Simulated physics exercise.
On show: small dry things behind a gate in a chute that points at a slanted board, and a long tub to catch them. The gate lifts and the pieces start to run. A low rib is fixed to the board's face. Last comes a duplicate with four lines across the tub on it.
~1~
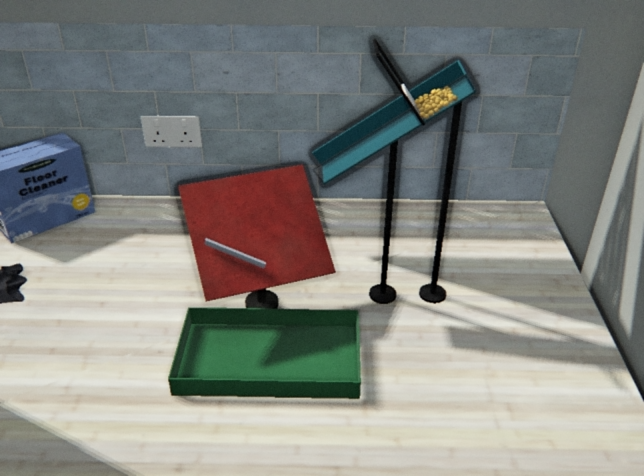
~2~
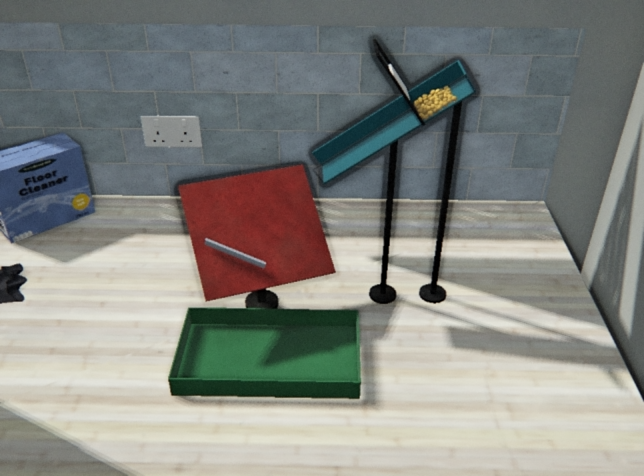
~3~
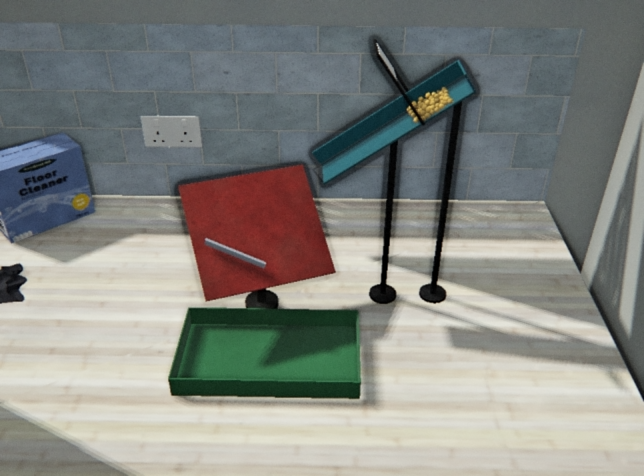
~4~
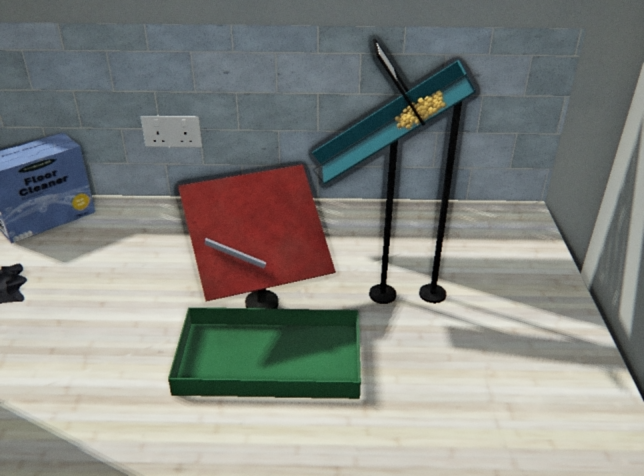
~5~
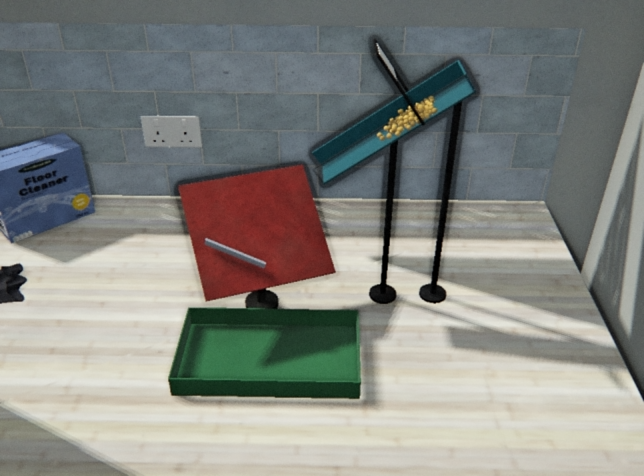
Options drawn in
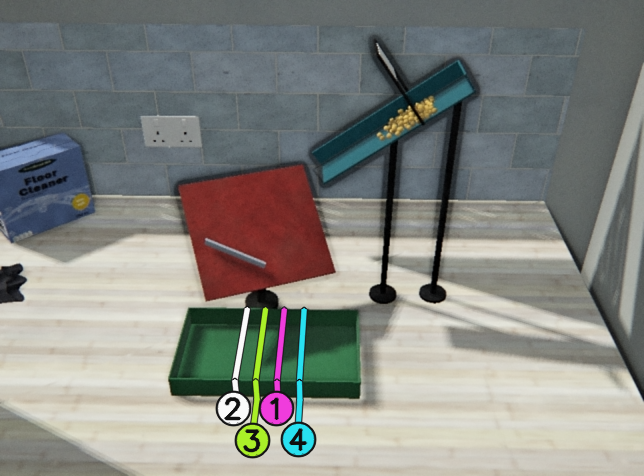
On a pale wooden counter, a gate lifts and yellow pieces slide partway down a teal chute.
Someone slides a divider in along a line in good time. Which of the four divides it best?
The best line is 4.
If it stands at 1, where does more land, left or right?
The right side.
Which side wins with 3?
More lands on the right.
On the marked copy, line 1 crosses the front rim at (277, 380); line 2 crosses the front rim at (235, 380); line 3 crosses the front rim at (255, 380); line 4 crosses the front rim at (299, 381).
With 1, of what is caught, a stray few on the left of the divider, nearly all on the right.
With 2, of what is caught, none on the left of the divider, all on the right.
With 3, of what is caught, none on the left of the divider, all on the right.
With 4, of what is caught, about two thirds on the left of the divider, about a third on the right.
